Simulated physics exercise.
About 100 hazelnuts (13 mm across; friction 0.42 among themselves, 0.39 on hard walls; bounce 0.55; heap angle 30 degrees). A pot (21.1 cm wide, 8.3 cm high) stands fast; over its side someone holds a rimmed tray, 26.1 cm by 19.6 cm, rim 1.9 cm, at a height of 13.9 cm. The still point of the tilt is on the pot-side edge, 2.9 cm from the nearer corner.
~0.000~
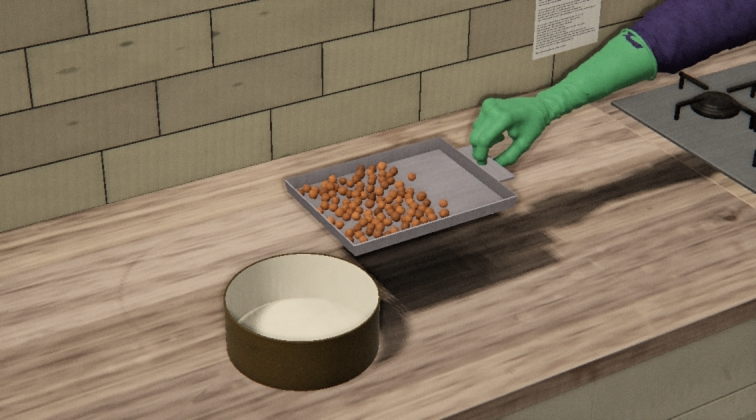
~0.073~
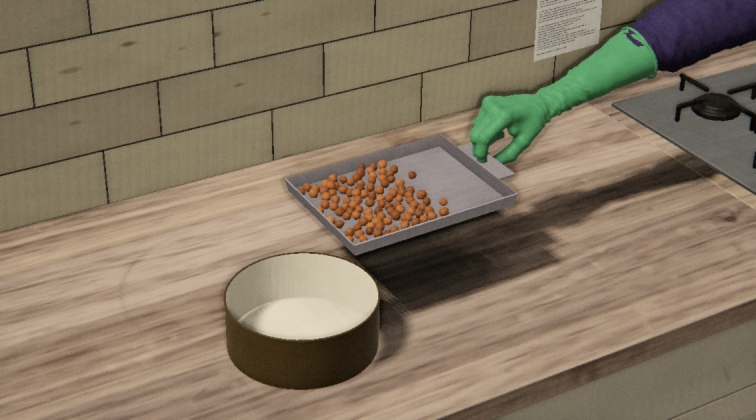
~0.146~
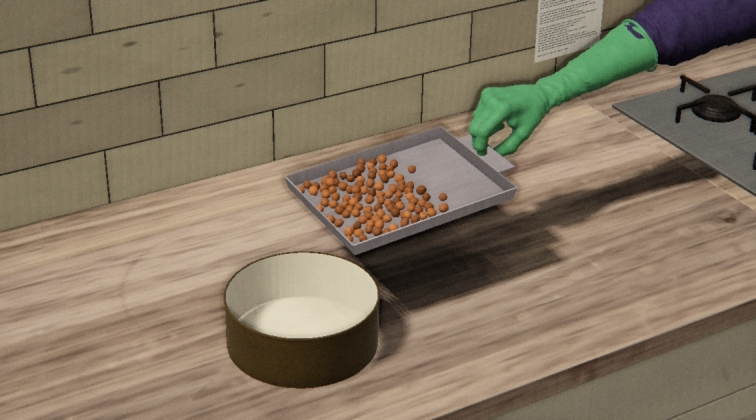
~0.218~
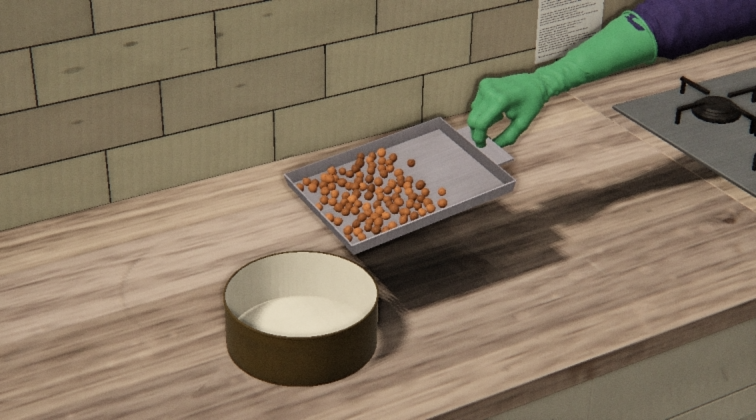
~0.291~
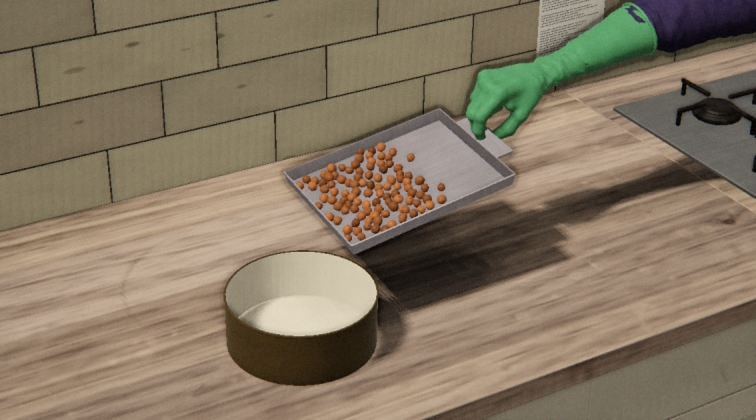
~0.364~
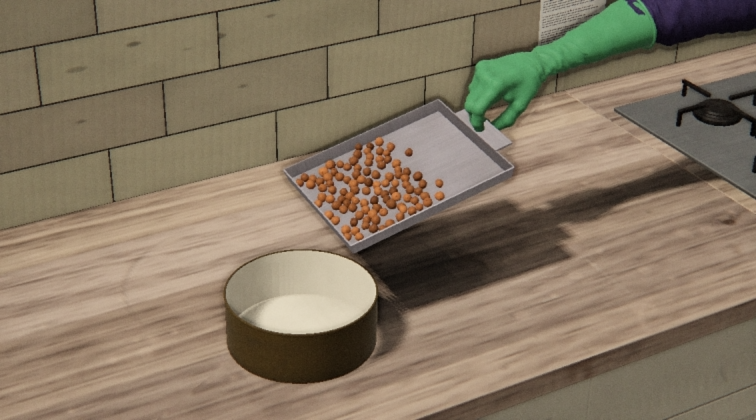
At the start, a green-gloved hand holds a rimmed metal tray of small orange-brown balls nearly level above a wooden counter, beside a round pot. The hand then slowly tilts the tray, raising its far right side, while the balls stay clustered toward the left and the pot stays still.
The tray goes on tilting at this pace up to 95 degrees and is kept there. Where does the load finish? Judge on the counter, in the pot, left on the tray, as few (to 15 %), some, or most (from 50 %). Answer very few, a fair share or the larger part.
Counter very few, pot the larger part, tray very few.
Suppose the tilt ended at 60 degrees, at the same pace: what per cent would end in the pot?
In that case some 0 per cent.
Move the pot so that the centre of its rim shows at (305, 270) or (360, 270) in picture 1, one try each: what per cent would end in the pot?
About 90 and 55 per cent.
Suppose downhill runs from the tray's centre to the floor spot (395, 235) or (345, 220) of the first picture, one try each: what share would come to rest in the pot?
Some 85 and 75 per cent.
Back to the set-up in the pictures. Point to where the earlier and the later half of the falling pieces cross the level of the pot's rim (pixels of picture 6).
First near (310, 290), later near (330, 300).
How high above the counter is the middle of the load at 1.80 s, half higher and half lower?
Some 22 cm.
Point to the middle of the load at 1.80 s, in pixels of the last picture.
At about (334, 189).
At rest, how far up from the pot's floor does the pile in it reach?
About 2.0 cm.
Then, at 1.22 s, tilt 51 degrees; the tray holds 100 %, the pot 0 %.
After 1.80 s, tilt 77 degrees; the tray holds 100 %, the pot 0 %.
After 2.42 s, tilt 95 degrees; the tray holds 10 %, the pot 85 %.
At rest (3.3 s), counter 0 %, pot 100 %, tray 0 %.
